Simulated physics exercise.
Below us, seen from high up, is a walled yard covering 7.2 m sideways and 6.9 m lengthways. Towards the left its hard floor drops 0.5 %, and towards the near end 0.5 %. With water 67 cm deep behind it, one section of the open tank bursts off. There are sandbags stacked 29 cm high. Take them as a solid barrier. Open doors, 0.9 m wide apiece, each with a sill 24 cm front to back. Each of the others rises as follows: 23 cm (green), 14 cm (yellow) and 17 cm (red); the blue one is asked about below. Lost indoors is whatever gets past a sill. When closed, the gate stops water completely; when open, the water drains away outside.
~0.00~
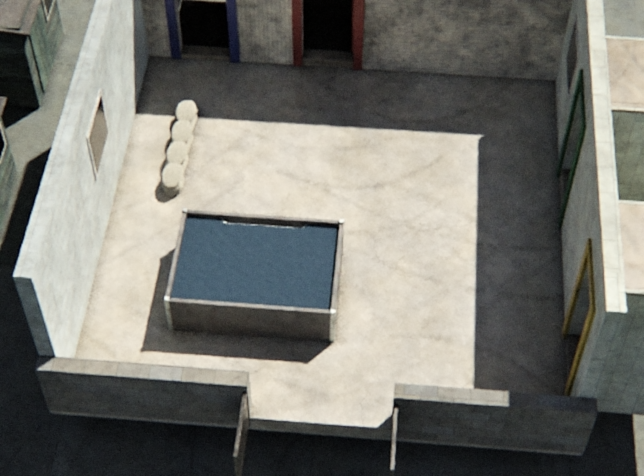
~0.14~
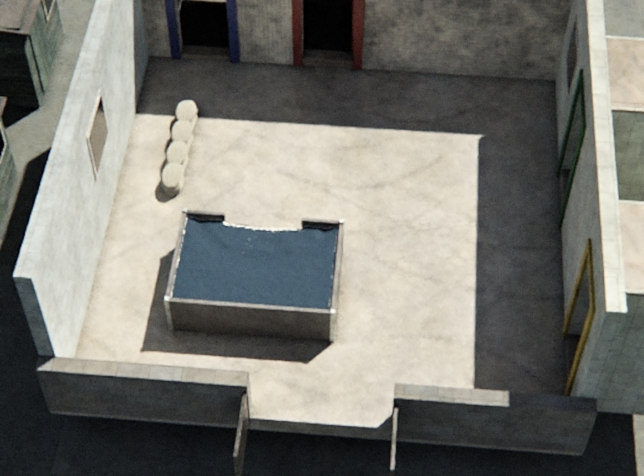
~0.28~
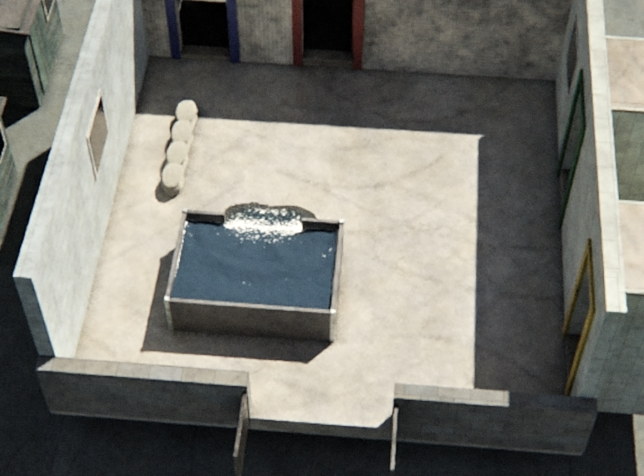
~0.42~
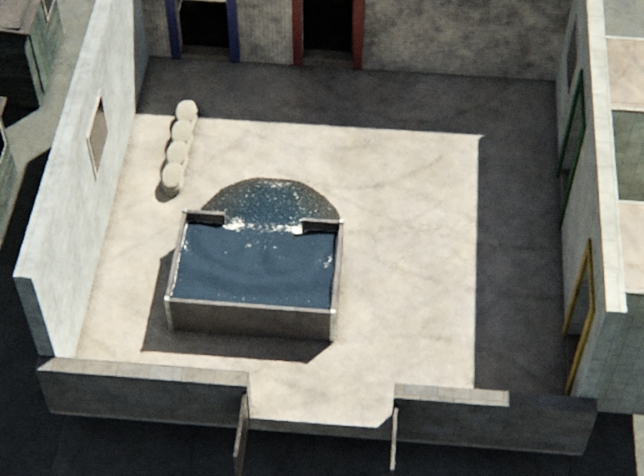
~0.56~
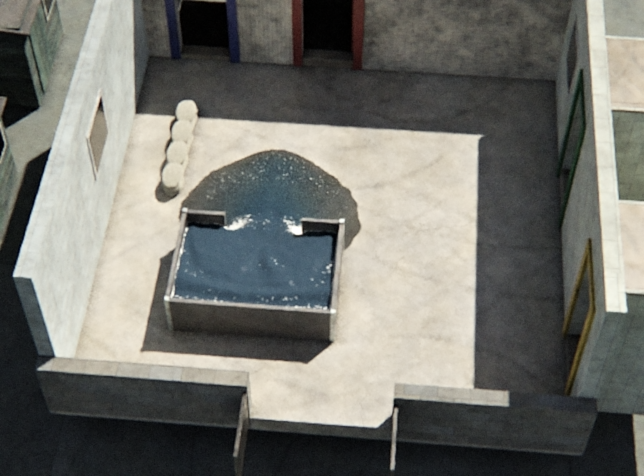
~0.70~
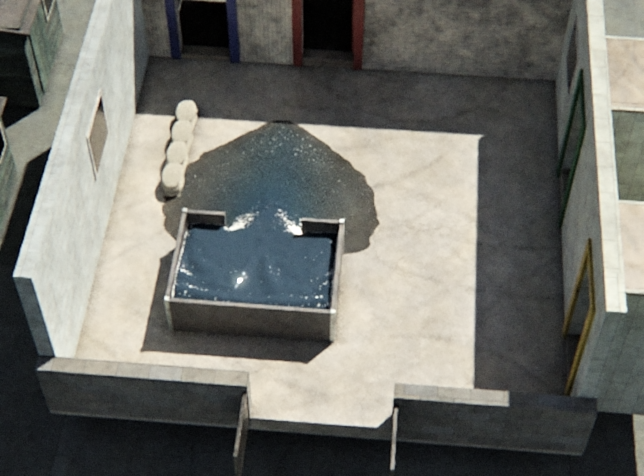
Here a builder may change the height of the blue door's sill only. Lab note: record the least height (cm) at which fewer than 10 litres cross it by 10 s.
Least height: 25 cm.
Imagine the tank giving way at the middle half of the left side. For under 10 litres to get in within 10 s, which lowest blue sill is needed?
If so: Around 15 cm.
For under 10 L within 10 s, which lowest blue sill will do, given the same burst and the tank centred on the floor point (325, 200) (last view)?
In this case, 11.0 cm or so.
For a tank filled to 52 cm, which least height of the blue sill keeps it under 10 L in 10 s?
About 18 centimetres.
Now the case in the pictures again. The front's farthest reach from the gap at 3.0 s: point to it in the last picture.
At about (546, 82).
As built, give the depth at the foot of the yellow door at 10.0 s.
2.5 cm.
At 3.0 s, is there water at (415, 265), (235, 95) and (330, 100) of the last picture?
Status: Clear / submerged / submerged.
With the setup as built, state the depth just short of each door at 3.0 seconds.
In cm - green: 0, yellow: 0, blue: 21, red: 20.
After 1.4 s water covers 25 % of the floor, deepest (37 cm) near (264, 243); it has not reached the blue door.
After 3.0 s water covers 40 % of the floor, deepest (24 cm) near (150, 58); 21 cm at the blue door, 100 litres in over its 9 cm sill.
After 10.0 s water covers 95 % of the floor, deepest (10 cm) near (68, 389); 6 cm at the blue door, 188 litres in over its 9 cm sill.
At the blue door as built, the water arrived by 1.6 s and peaked near 25 cm at 2.0 s.
With a sill of 23 cm, 17 litres would have come in within the 10 s; with 31 cm, 1 litre. So under 10 litres takes about 25 cm.
